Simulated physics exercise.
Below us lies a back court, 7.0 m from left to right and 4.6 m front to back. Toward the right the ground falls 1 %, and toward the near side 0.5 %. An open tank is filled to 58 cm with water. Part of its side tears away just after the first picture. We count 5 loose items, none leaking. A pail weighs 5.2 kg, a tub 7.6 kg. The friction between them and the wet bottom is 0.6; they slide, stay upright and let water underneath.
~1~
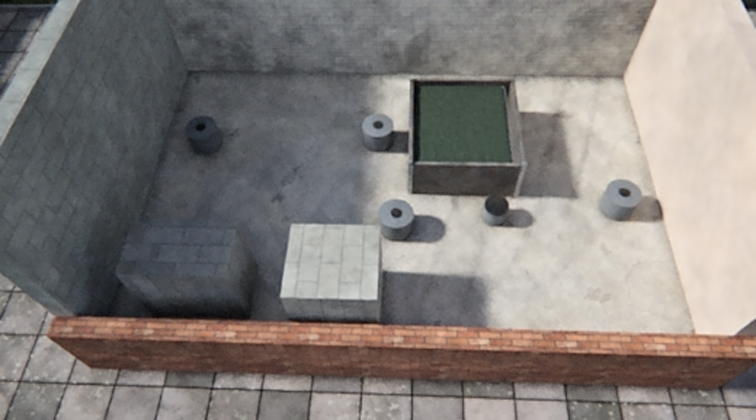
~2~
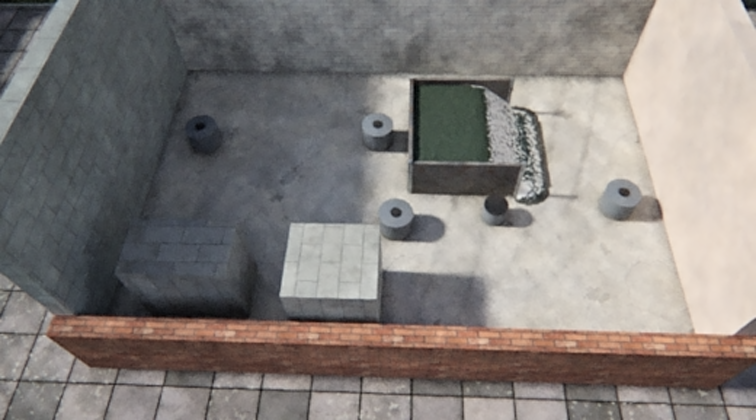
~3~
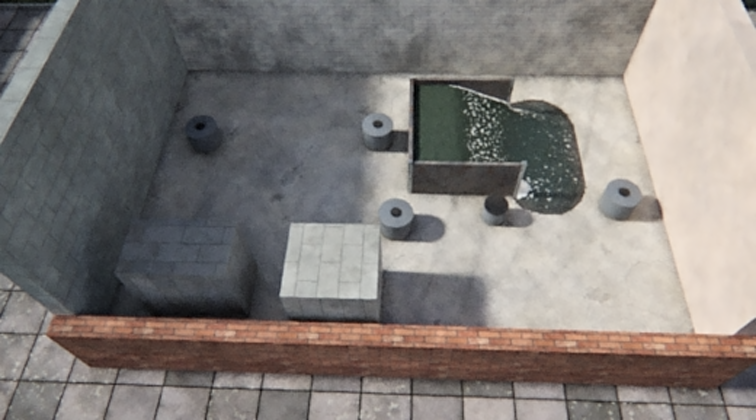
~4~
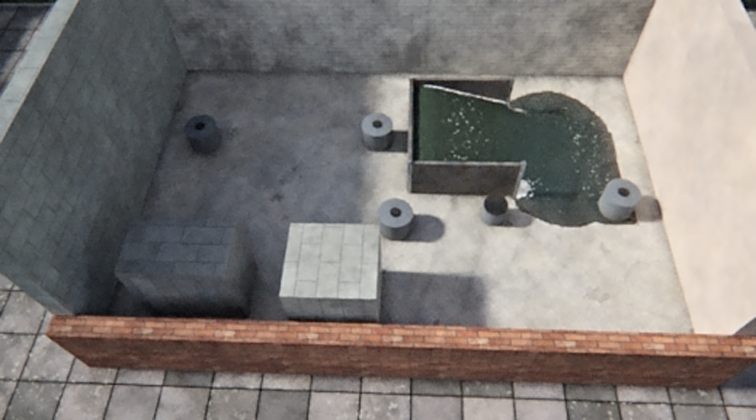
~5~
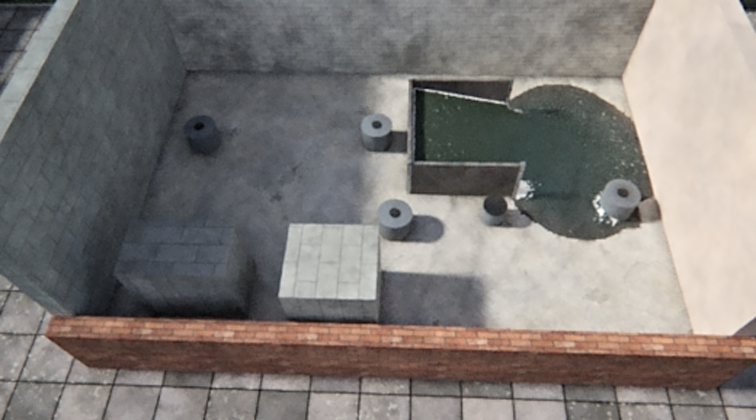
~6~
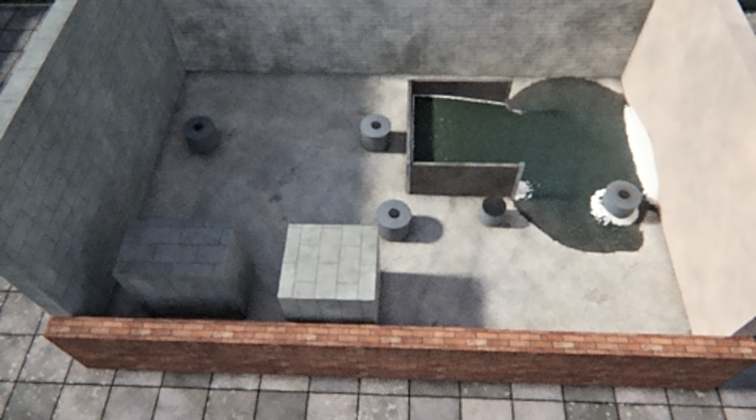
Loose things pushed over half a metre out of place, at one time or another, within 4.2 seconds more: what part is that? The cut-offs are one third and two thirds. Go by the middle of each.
The share is in the bottom band.
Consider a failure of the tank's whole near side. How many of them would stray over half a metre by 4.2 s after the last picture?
Then 3.
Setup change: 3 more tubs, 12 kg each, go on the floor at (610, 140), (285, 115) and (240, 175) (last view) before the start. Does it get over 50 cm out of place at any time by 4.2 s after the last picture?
Reading them off in order: Clears the mark, not beyond, not beyond.
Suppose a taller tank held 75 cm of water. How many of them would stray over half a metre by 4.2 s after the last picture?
You'd get 2 in that case.
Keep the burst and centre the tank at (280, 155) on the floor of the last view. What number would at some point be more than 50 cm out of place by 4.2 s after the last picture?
Result: 4.
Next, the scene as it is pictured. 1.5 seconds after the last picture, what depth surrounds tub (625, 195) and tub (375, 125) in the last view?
About 13 and 0 cm.
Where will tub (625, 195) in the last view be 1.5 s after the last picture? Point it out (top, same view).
My estimate: Around (643, 323).
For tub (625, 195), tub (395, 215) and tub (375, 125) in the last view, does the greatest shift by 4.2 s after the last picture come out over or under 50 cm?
In order: Farther, not as far and not as far.
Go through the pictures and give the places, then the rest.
The first picture shows a tub at (624, 193) rests on the ground; a pail at (497, 205) rests on the ground; 2.0 m2 under water; 0 of 5 have shifted.
The second picture shows a tub at (624, 192) rests on the ground; a pail at (496, 204), on the bottom; water covers 2.8 m2; 0 of 5 have shifted.
The third picture shows a tub at (624, 192) rests on the ground; a pail at (496, 204) rests on the ground; water covers 3.8 m2; 0 of 5 have shifted.
The fourth picture shows a tub at (623, 192), on the bottom; a pail at (496, 204) rests on the ground; 5.1 m2 under water; 0 of 5 have shifted.
The fifth picture shows a tub at (623, 193), on the bottom; a pail at (495, 205) rests on the ground; 6.5 m2 under water; 0 of 5 have shifted.
The sixth picture shows a tub at (623, 194), on the bottom; a pail at (494, 205), on the bottom; water covers 7.2 m2; 0 of 5 have shifted.
Then, 0.4 s after the last picture 0 of 5 are over 50 cm from their spots; 1 afloat.
Then, 1.5 s after the last picture 1 of 5 are over 50 cm from their spots; 1 afloat.
Then, 2.8 s after the last picture 1 of 5 are over 50 cm from their spots; 0 afloat.
Then, 4.2 s after the last picture 1 of 5 are over 50 cm from their spots, and 1 have been at some point; 0 afloat.
